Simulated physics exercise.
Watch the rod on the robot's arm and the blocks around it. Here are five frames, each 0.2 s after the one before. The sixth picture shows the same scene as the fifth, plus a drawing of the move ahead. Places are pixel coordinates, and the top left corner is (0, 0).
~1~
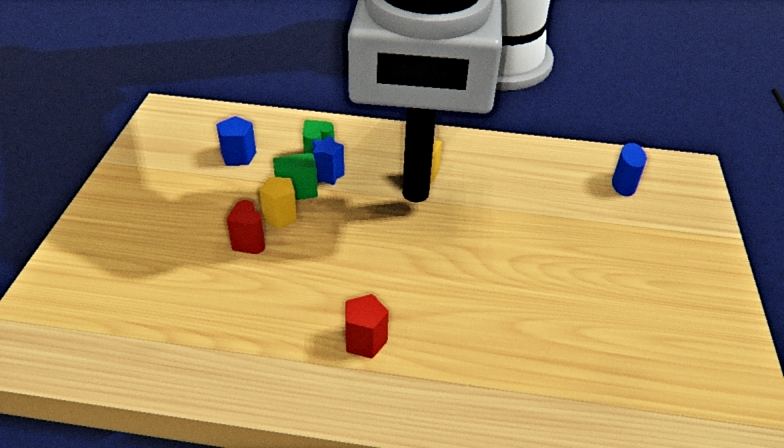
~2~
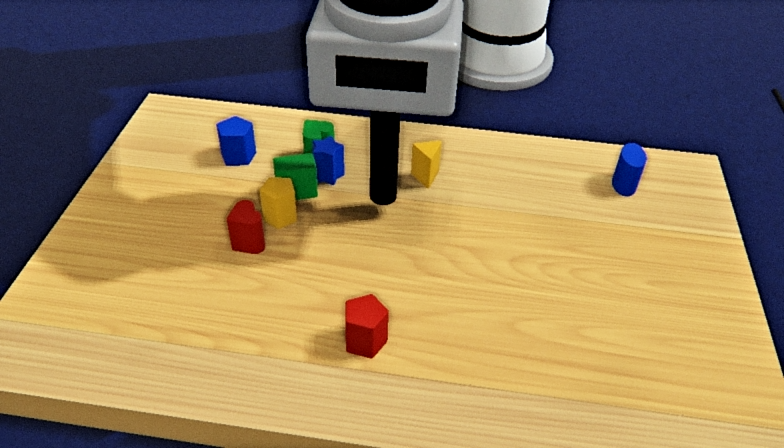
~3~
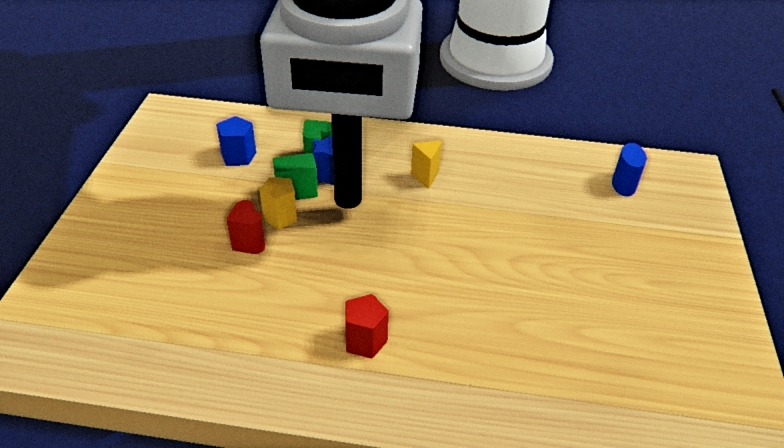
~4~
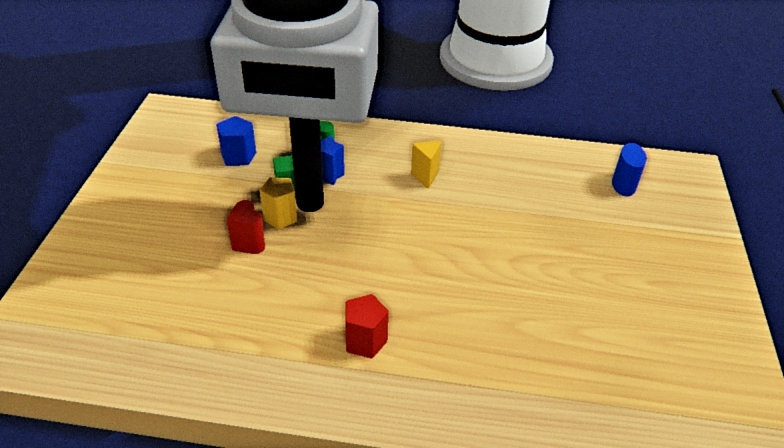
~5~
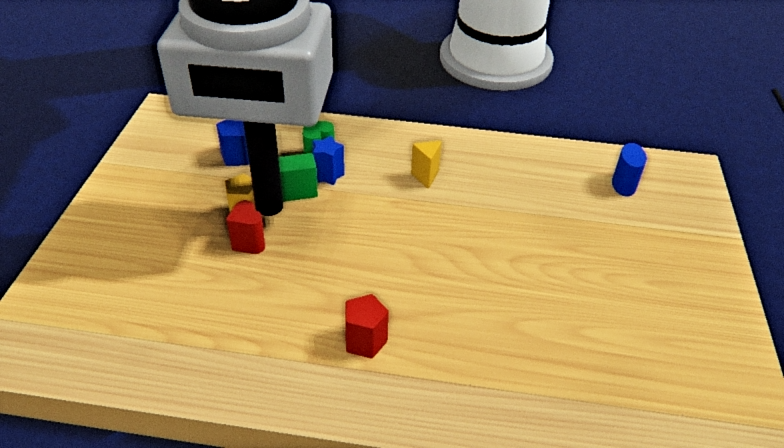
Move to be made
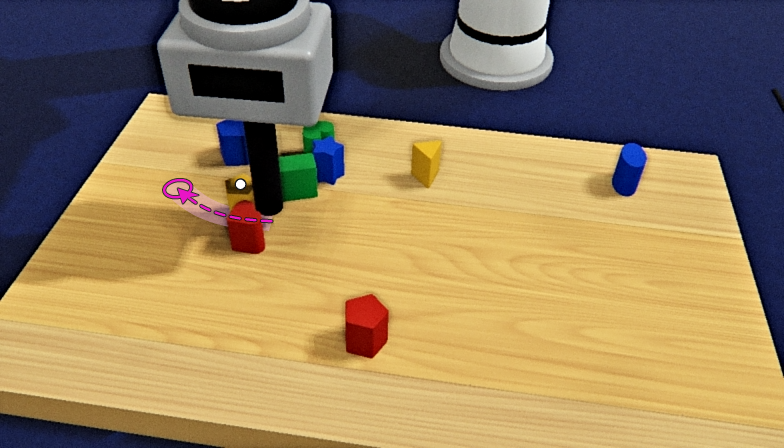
The robot arm moves its rod left across the table and pushes a yellow block left.
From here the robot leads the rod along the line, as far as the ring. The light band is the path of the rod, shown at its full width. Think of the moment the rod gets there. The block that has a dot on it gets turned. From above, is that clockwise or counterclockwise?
Direction: Anticlockwise.
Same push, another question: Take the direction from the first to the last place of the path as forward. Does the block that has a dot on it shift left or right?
Leftward.
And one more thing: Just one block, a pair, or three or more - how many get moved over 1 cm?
Number moved: 1.
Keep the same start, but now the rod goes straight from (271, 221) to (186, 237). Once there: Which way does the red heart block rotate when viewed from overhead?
Verdict: Counterclockwise.
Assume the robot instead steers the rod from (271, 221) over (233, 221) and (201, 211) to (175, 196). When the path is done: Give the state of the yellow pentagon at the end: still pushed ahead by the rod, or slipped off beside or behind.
The block sits ahead of the rod.
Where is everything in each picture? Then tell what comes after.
The first picture shows rod tip at (416, 194); block tops, yellow pentagon at (278, 186); red heart block at (244, 213).
The second picture shows rod at (383, 197); blocks unchanged.
The third picture shows rod at (348, 200); blocks unchanged.
The fourth picture shows rod at (310, 204); blocks unchanged.
The fifth picture shows rod at (270, 207); yellow pentagon at (241, 184); red heart block at (244, 213).
Path on the board, from (271, 221) over (233, 217) and (201, 206) to (178, 189); the dot is on the yellow pentagon.
On the path given first. One third of the way, rod at (230, 203); yellow pentagon at (202, 178).
Two thirds of the way, rod at (198, 192); yellow pentagon at (167, 170).
At the end, rod at (175, 175); yellow pentagon at (140, 160), turned 45° anticlockwise; red heart block in place.
